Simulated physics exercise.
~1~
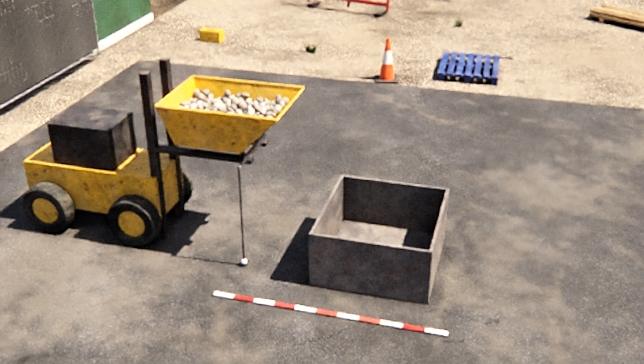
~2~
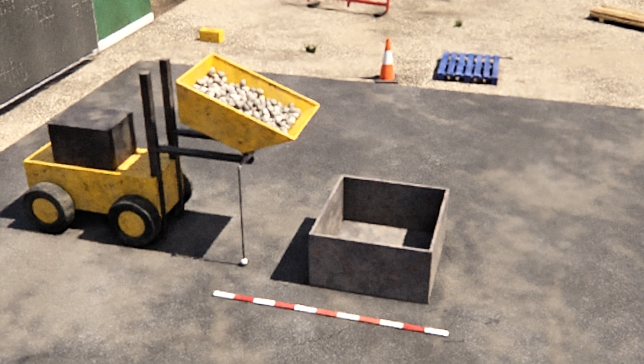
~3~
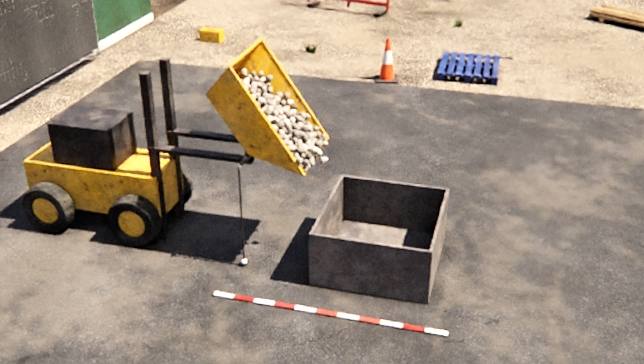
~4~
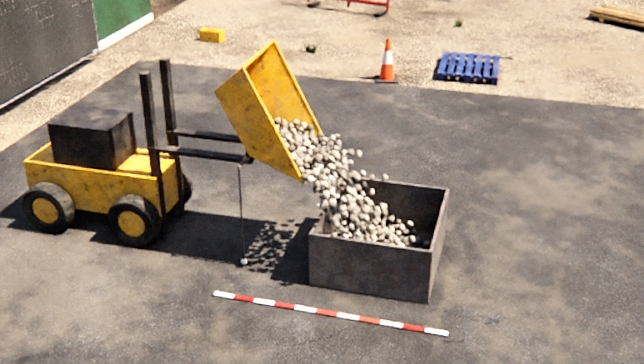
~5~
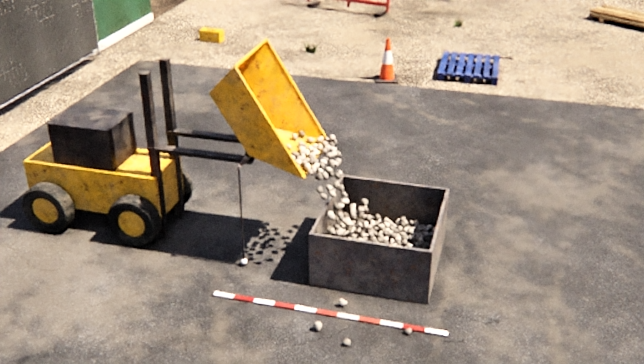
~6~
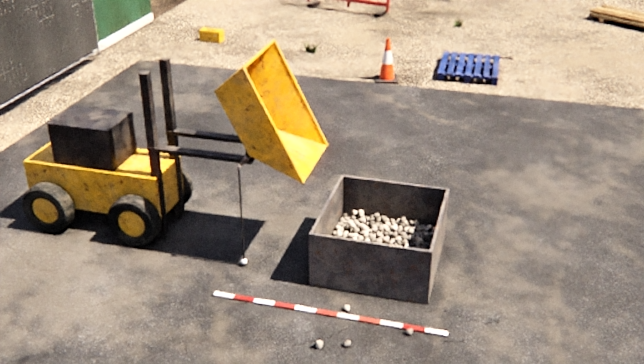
A yellow forklift tilted its raised skip forward to the right until the pale round stones slid out and poured into an open dark bin, leaving the skip empty and nearly all the stones in the bin, with a few scattered on the ground in front.
